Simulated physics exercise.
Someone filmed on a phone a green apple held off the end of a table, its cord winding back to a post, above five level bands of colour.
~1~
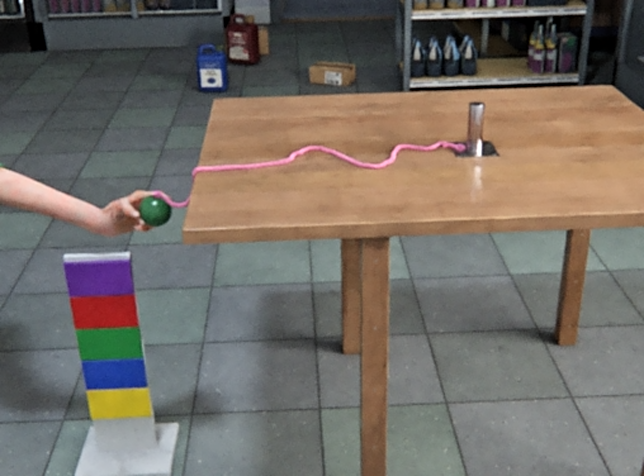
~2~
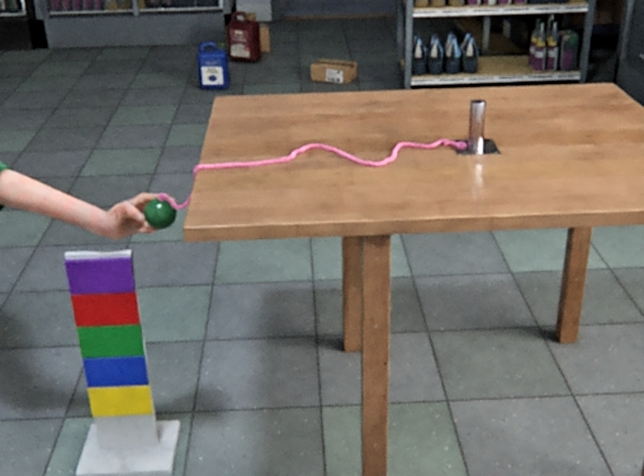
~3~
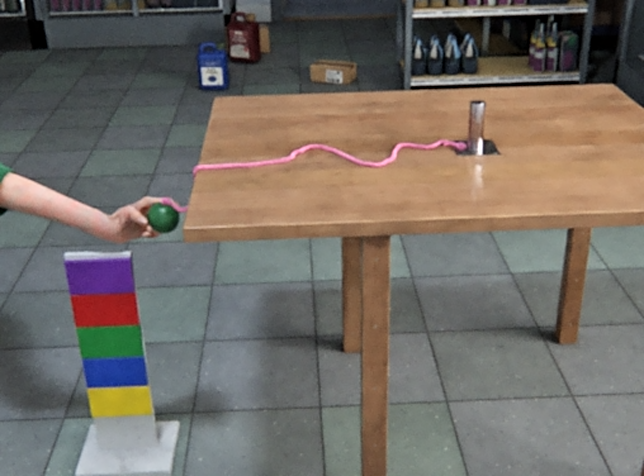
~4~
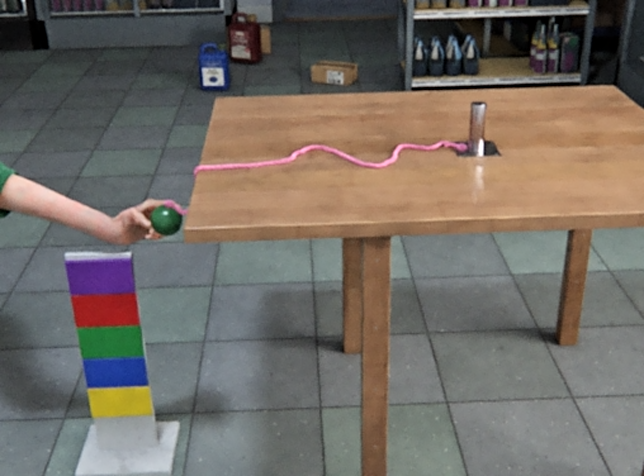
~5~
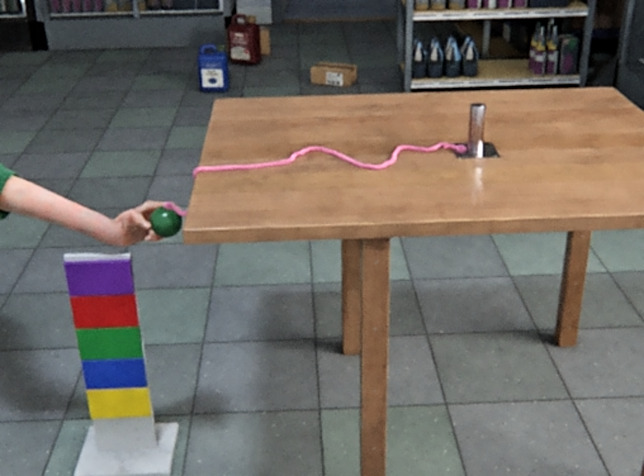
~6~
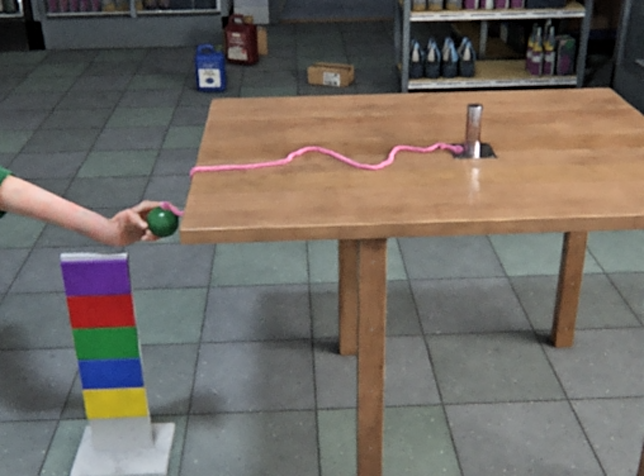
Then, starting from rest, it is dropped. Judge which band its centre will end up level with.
I would say green.
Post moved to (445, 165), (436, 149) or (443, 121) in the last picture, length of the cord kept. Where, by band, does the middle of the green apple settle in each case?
Taking each post in turn, it's blue, then blue, then green.
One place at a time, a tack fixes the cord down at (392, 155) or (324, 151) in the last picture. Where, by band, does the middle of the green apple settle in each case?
Red, then purple.
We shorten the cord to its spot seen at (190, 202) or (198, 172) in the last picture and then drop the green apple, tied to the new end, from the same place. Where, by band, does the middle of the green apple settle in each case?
First try: Red; second try: Purple.
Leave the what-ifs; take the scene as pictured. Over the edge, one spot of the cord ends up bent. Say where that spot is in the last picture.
That spot is around (291, 157).
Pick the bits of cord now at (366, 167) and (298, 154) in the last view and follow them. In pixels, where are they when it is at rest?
The first ends at (307, 160) and the second at (208, 166).
Early on, apple near (179, 337); level with green.
Midway, apple near (232, 332); level with green.
Near the end, apple near (199, 336); level with green.
Finally, apple near (208, 336); level with green. The green one.
